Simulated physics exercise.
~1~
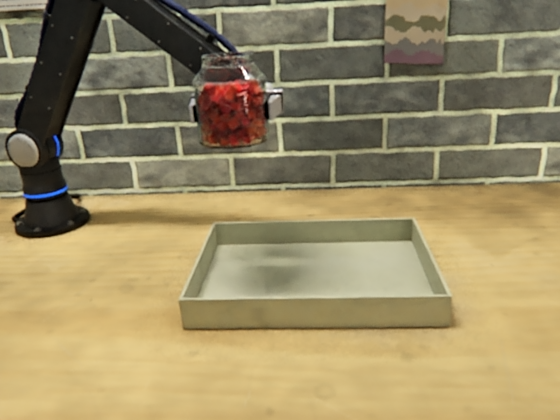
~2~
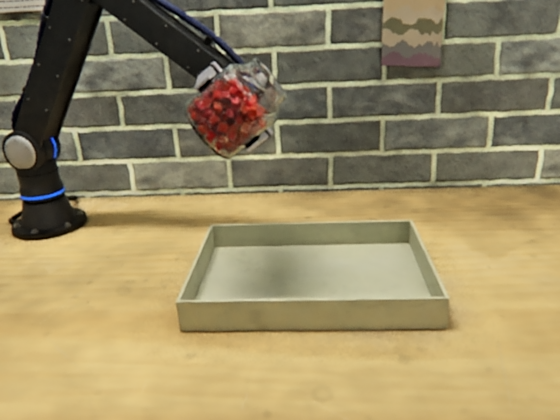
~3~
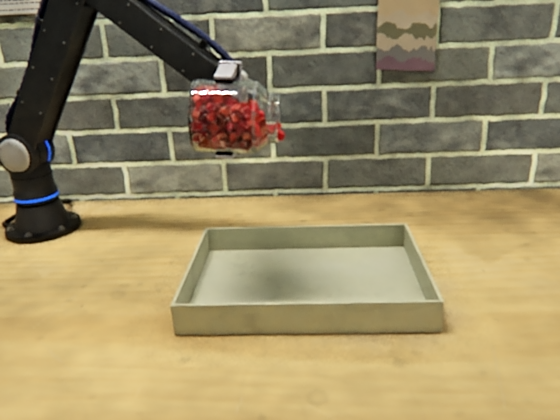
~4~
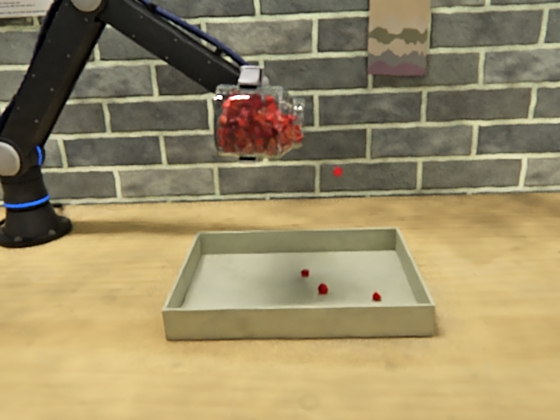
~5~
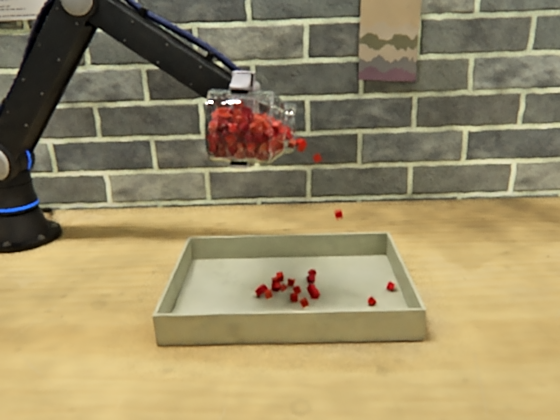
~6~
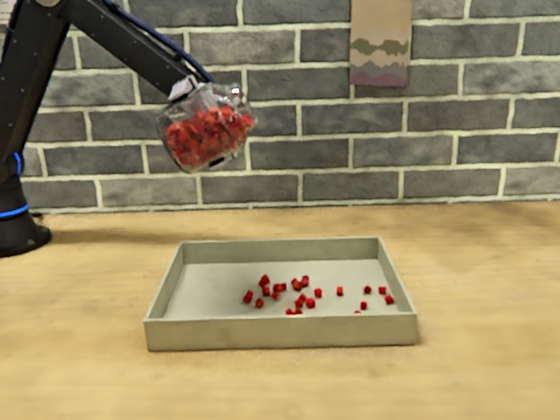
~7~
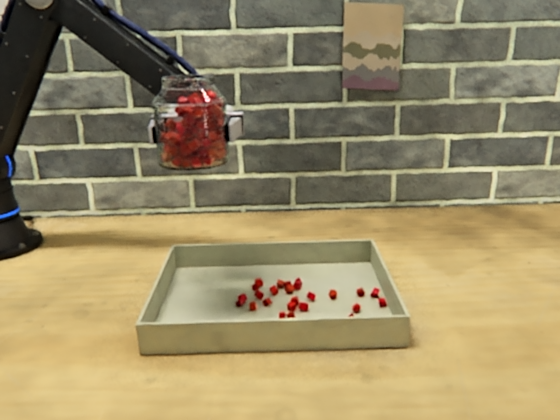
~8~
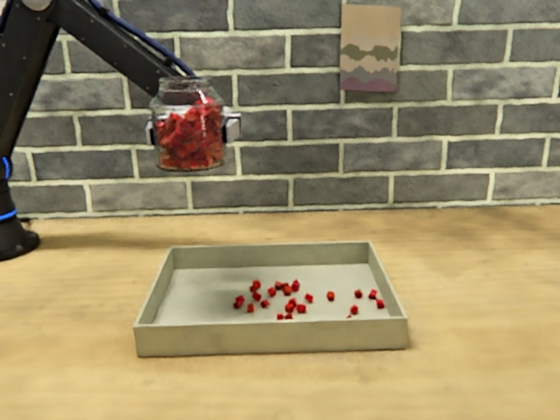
In the video, a robot arm tips a clear jar of red vegetable dice onto its side above a shallow grey tray, spilling some pieces, then turns it upright again, with most of the dice still in the jar and a small scattering in the tray.
